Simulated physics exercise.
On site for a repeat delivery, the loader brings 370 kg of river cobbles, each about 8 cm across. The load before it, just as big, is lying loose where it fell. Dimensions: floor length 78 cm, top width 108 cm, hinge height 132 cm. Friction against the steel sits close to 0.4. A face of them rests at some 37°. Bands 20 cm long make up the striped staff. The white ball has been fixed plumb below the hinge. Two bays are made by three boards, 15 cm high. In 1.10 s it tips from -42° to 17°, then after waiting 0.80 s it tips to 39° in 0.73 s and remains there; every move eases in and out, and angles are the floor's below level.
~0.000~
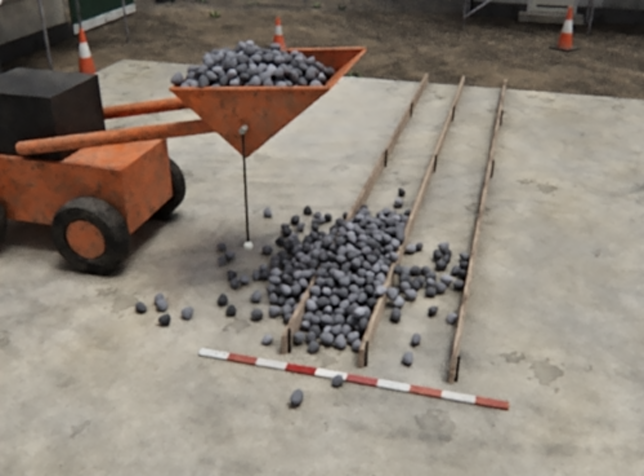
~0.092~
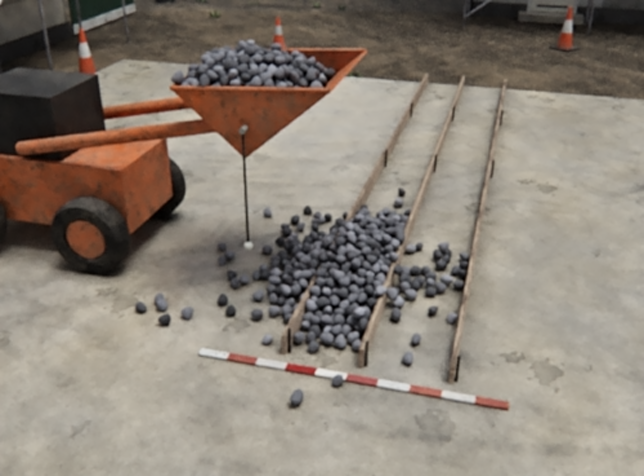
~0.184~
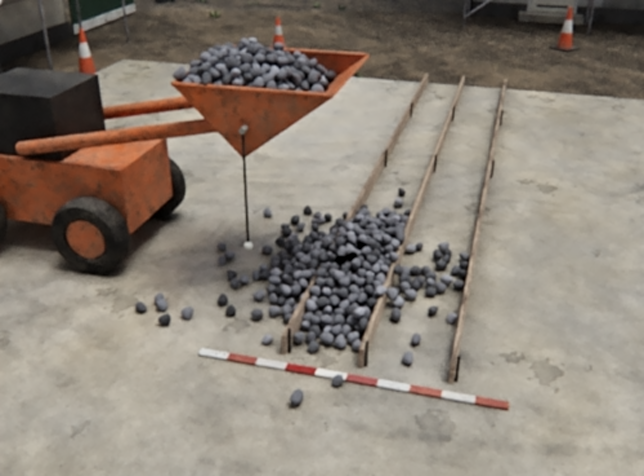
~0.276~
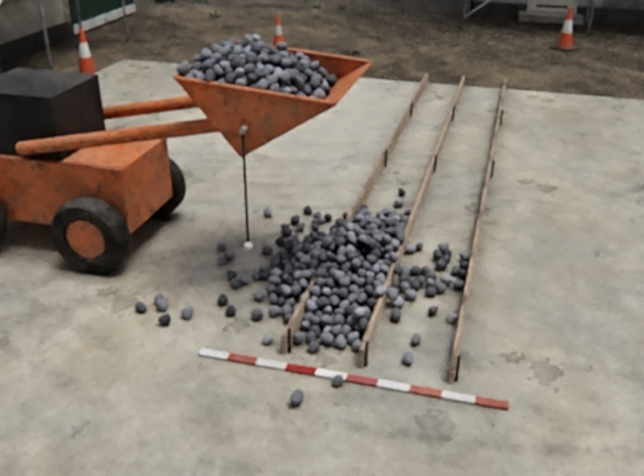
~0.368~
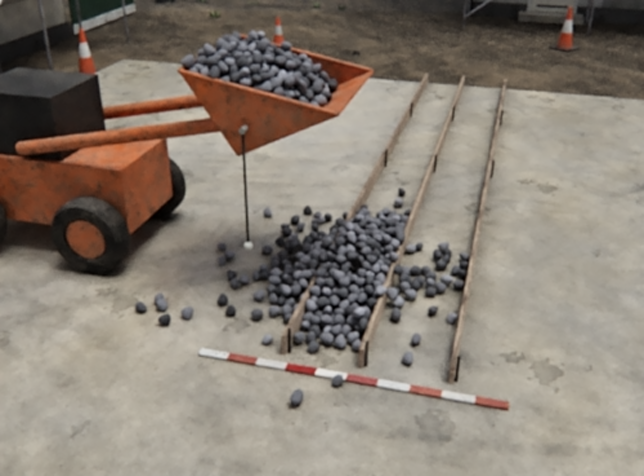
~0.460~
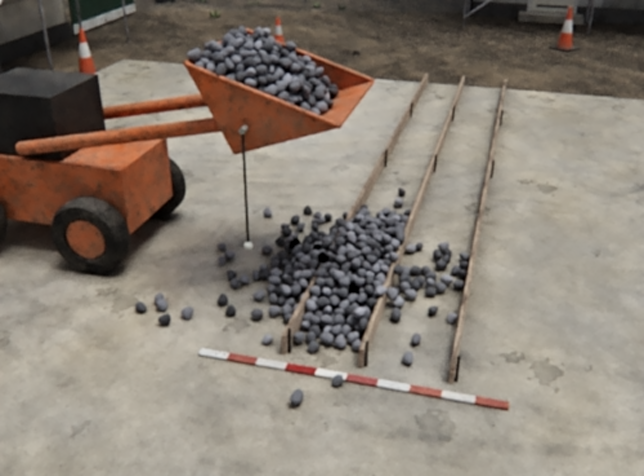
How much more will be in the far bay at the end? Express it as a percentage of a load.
Roughly 62 per cent of a load more.
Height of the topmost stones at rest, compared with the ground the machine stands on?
It reaches near 42 cm up from the ground.
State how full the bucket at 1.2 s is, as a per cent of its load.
Roughly 90 parts in a hundred of the load.
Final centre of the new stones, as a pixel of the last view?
Centre at roughly (407, 264).
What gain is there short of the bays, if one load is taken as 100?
Roughly 5 per cent of a load.
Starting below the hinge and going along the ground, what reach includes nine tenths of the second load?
About 140 cm.
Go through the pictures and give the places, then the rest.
The first frame shows lip at (329, 89), floor tilted -42°, highest stones at (250, 54). The earlier load is highest near (357, 243), 26 cm above ground level, 25 % short of the bays, 69 % in the near bay, 7 % in the far bay.
In the second frame, the bucket is at -41°, its lip at (330, 91); the top of the load is at (247, 54); the stones move at 0.1 m/s on average.
The third frame shows lip at (332, 96), floor tilted -38°, highest stones at (240, 51); the stones move at 0.2 m/s on average.
The fourth frame shows lip at (335, 104), floor tilted -33°, highest stones at (239, 47); the stones move at 0.3 m/s on average.
The fifth frame shows lip at (338, 115), floor tilted -27°, highest stones at (240, 43); the stones move at 0.3 m/s on average.
In the sixth frame, the bucket is at -20°, its lip at (340, 126); the top of the load is at (240, 37); the stones move at 0.3 m/s on average.
After 0.8 s the floor is at 7°; in per cent of one load, 100 in the bucket, 25 short of the bays, 69 in the near bay, 7 in the far bay; the foremost stones are at (456, 279).
After 1.2 s the floor is at 17°; in per cent of one load, 89 in the bucket, 25 short of the bays, 80 in the near bay, 7 in the far bay; the foremost stones are at (456, 279).
After 3.1 s the floor is at 39°; in per cent of one load, 0 in the bucket, 29 short of the bays, 106 in the near bay, 66 in the far bay, 1 past the last board; the foremost stones are at (491, 288).
After 5.6 s the floor is at 39°; in per cent of one load, 0 in the bucket, 30 short of the bays, 101 in the near bay, 69 in the far bay, 1 past the last board; the foremost stones are at (491, 288). Net gain in the far bay, 62.
